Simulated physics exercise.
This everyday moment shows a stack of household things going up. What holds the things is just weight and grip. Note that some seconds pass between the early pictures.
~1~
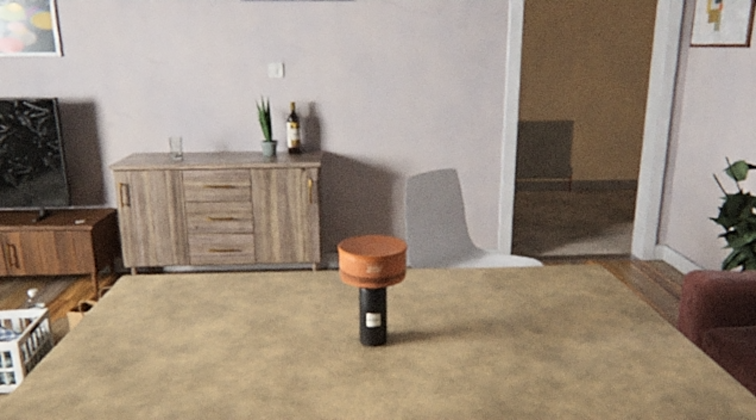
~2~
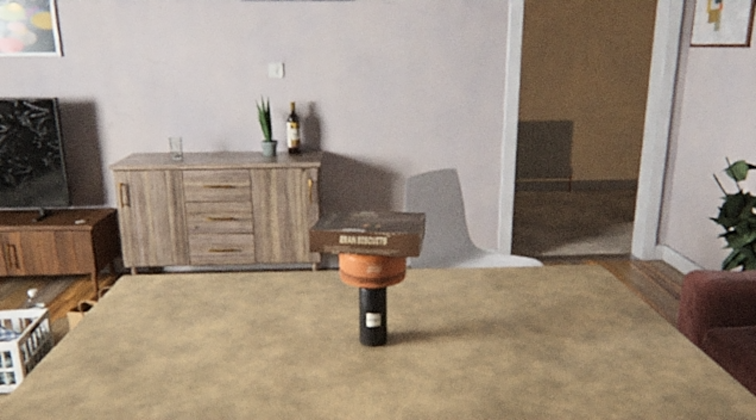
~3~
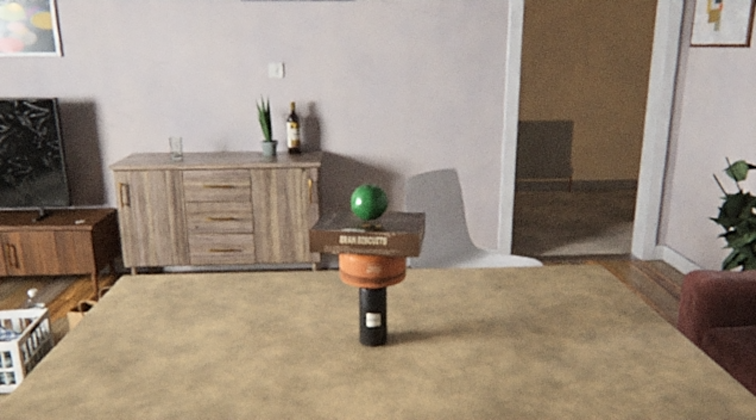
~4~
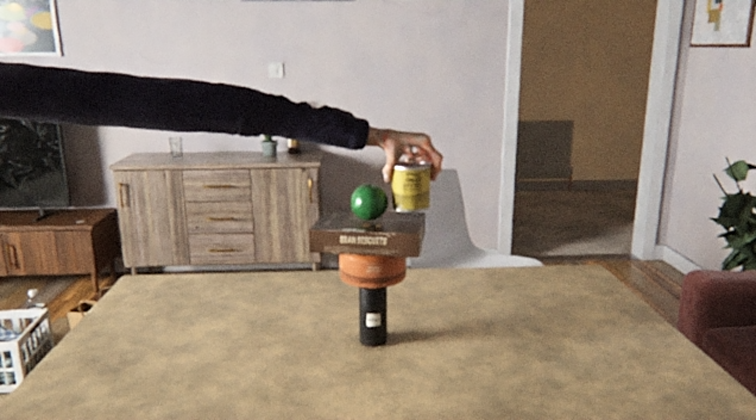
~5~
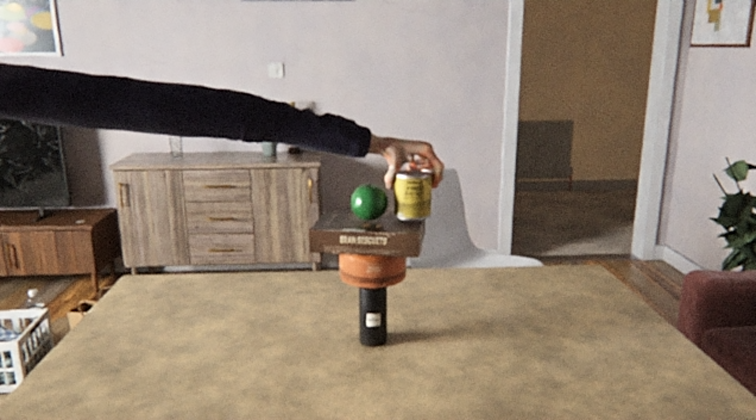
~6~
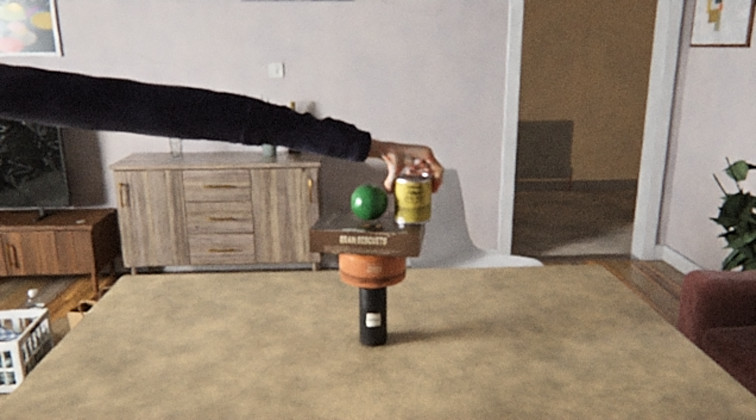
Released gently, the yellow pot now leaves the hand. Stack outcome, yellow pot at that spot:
My guess is the pile will be stable.
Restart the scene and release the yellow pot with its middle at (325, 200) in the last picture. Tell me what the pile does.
The pile remains standing.
Then, 0.80 s on from there, no change.
Then, 1.90 s on from there, yellow pot resting near (413, 199).
In the end, all 5 unmoved. At the end, from the last picture's camera, yellow pot near (414, 199). The pile stays up.
